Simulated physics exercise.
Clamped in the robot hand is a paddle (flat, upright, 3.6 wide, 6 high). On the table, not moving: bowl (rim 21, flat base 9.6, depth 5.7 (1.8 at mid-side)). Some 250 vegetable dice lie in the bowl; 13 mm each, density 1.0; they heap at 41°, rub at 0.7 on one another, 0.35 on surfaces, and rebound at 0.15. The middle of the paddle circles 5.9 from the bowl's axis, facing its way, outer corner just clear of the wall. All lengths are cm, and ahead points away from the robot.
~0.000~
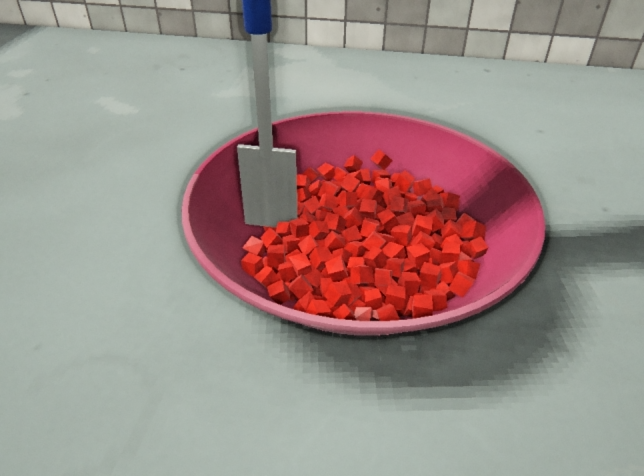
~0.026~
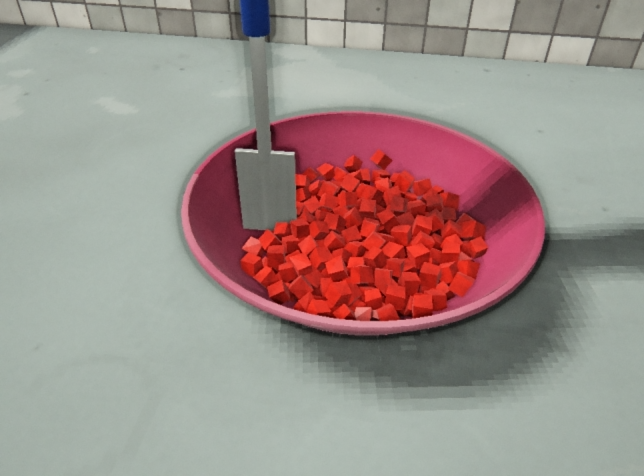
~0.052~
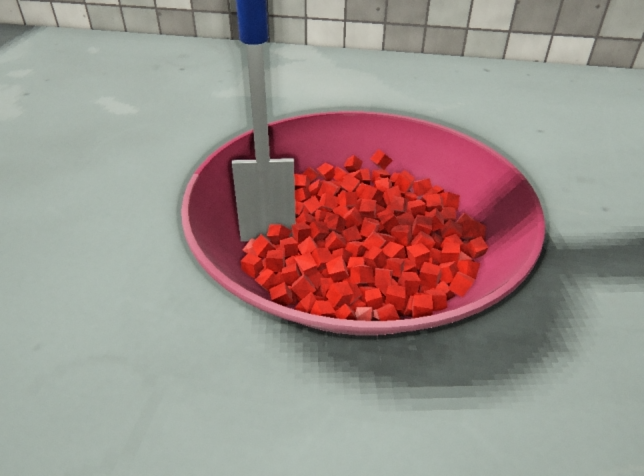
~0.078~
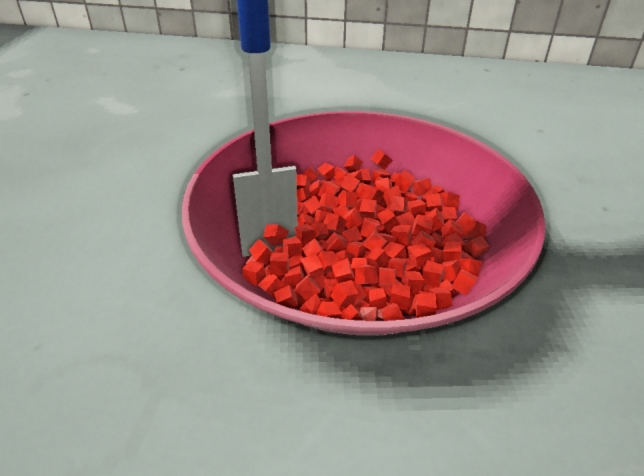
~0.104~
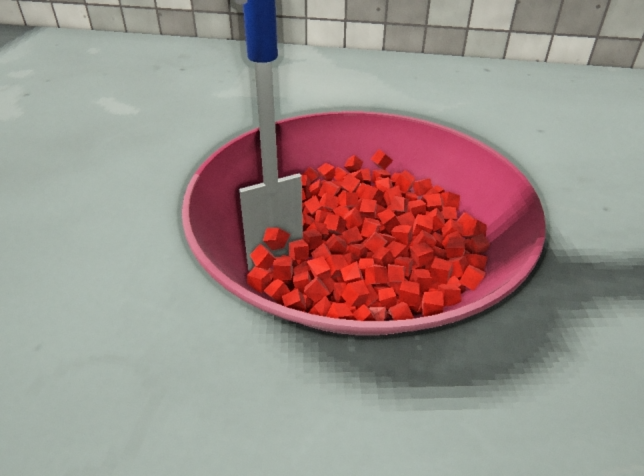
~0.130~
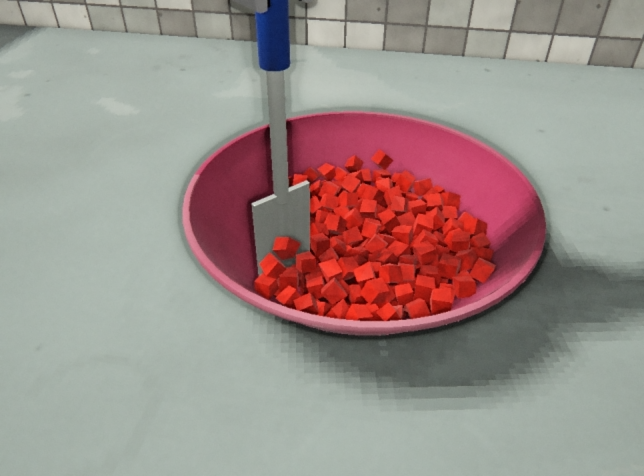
A flat grey paddle with a blue handle moves inside a bowl on a pale grey-green tabletop, seen from above at an angle by a still camera. The wide pink bowl holds a heap of small red cubes, with grey and white tiles behind. The upright paddle lowers at the bowl's left side, then shifts slightly right while turning, nudging nearby cubes rightward.
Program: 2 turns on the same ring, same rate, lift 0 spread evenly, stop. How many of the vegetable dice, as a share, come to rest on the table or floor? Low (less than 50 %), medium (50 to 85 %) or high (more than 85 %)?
Answer: Low; less than 50 % of the vegetable dice finish on the table or floor.
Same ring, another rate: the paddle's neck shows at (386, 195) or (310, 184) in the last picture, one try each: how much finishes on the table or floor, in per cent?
About 60 and 45 per cent.
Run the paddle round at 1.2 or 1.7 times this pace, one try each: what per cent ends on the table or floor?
Some 35 and 50 per cent.
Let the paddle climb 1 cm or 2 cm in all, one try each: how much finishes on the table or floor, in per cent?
About 15 and 10 per cent.
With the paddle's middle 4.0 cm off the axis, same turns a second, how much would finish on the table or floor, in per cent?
Then about 15 per cent.
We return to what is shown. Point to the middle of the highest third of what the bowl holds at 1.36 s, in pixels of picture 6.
Near (412, 153).
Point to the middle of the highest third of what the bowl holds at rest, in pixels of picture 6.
At about (268, 271).
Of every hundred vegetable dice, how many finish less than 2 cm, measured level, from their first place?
Roughly 5 per cent.
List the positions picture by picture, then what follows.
In the first picture, the paddle neck at (265, 126), 0° round; upper third of the load around (369, 224), from x 255 to 480, top at y 160; 247 in the bowl.
In the second picture, the paddle neck at (263, 129), 4° round; upper third of the load around (367, 224), from x 250 to 475, top at y 160.
In the third picture, the paddle neck at (261, 138), 14° round; upper third of the load around (363, 228), from x 250 to 480, top at y 160.
In the fourth picture, the paddle neck at (263, 148), 25° round; upper third of the load around (363, 231), from x 255 to 480, top at y 160.
In the fifth picture, the paddle neck at (269, 159), 36° round; upper third of the load around (369, 238), from x 260 to 480, top at y 160.
In the sixth picture, the paddle neck at (280, 169), 48° round; upper third of the load around (374, 243), from x 265 to 480, top at y 160; 247 in the bowl.
After 0.74 s, 313° round, highest piece 8 above the table; 216 in the bowl, 28 on the table or floor, 3 in flight or on the tool.
After 1.36 s, 219° round, highest piece 7 above the table; 175 in the bowl, 69 on the table or floor, 3 in flight or on the tool.
After 1.87 s, 0° round, highest piece 7 above the table; 154 in the bowl, 93 on the table or floor.
After 2.57 s, 0° round, highest piece 7 above the table; 154 in the bowl, 93 on the table or floor.
In the end, 154 in the bowl, 93 on the table or floor. That is 38 % on the table or floor.
